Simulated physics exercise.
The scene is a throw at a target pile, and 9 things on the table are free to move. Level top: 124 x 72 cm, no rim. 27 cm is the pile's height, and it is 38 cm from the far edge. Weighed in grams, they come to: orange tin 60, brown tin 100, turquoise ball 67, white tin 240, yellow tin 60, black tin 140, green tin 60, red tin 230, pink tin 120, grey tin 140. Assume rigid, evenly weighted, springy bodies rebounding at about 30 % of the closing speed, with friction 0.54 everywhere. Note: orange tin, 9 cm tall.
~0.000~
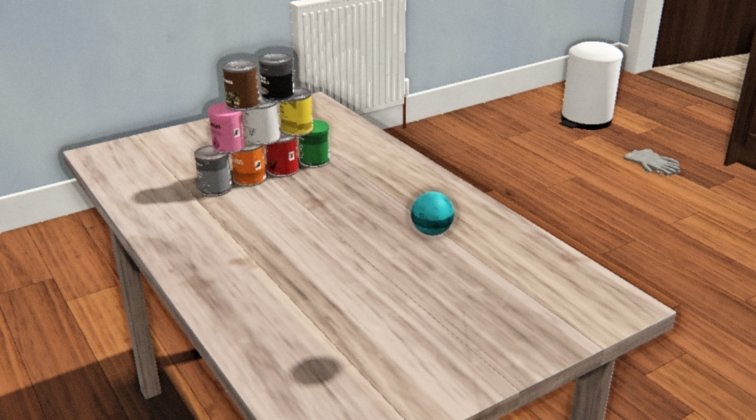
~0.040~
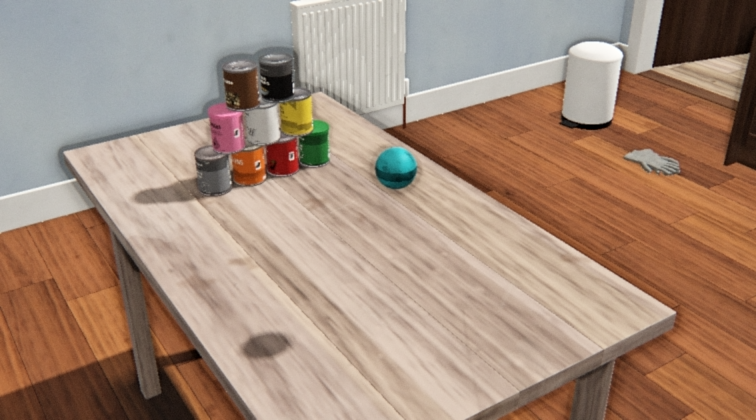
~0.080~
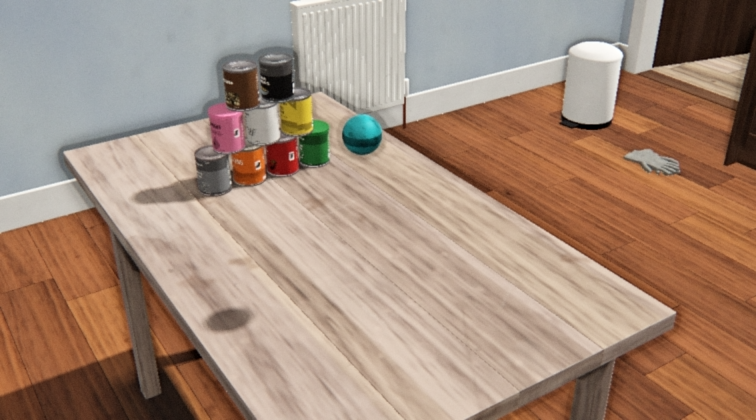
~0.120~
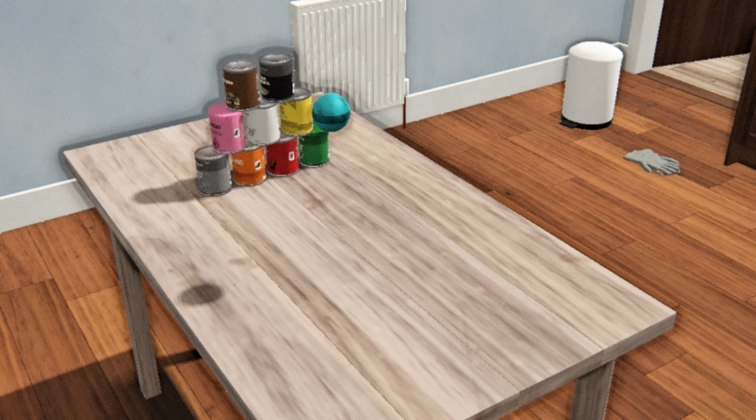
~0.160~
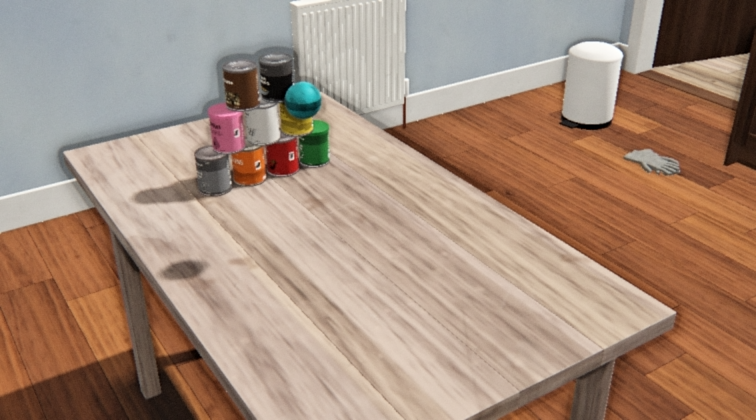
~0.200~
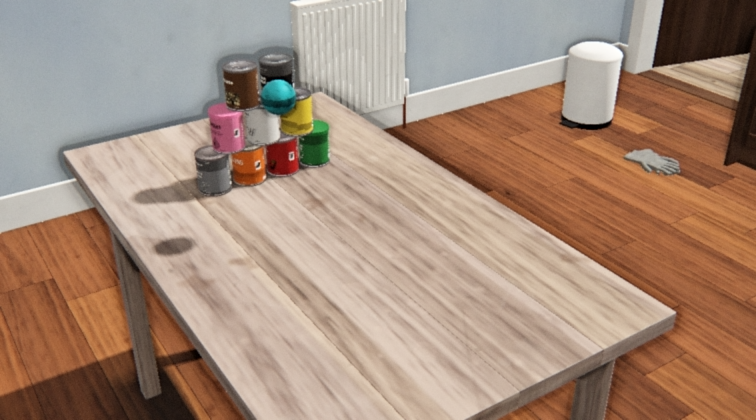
A pale wooden table stands on a reddish plank floor, seen from above at an angle, with a blue wall and white radiator behind and a white bin and grey glove to the right. Grey, orange, red, green, pink, white, yellow, brown and black tins are stacked at its far left. A turquoise ball glides leftward and away over the tabletop, its shadow following, and passes before the yellow tin towards the black one, while the tins and camera stay still.
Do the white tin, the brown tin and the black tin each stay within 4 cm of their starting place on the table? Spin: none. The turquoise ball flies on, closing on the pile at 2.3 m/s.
One by one: My guess is the white tin stays about where it was; my guess is the brown tin gets dislodged; my guess is the black tin stays about where it was.
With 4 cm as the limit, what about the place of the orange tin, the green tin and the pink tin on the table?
Orange tin: Remains in place; green tin: Remains in place; pink tin: Is displaced.
By 0.40 s, turquoise ball near (259, 140); brown tin tilted 15° near (237, 77); pink tin tilted 18°; grey tin tilted 3°.
By 0.60 s, turquoise ball near (282, 192); brown tin tilted 43° near (227, 105); pink tin on its side.
By 1.10 s, turquoise ball near (289, 194); brown tin on its side near (222, 112); pink tin on its side.
By 2.10 s, turquoise ball near (289, 194); brown tin now off the table; pink tin on its side.
When it is over (2.3 s), off the table, brown tin; lying over on the table, pink tin; the other 7 within 4 cm of the start. End places, in pixels of the last picture, white tin near (262, 120).
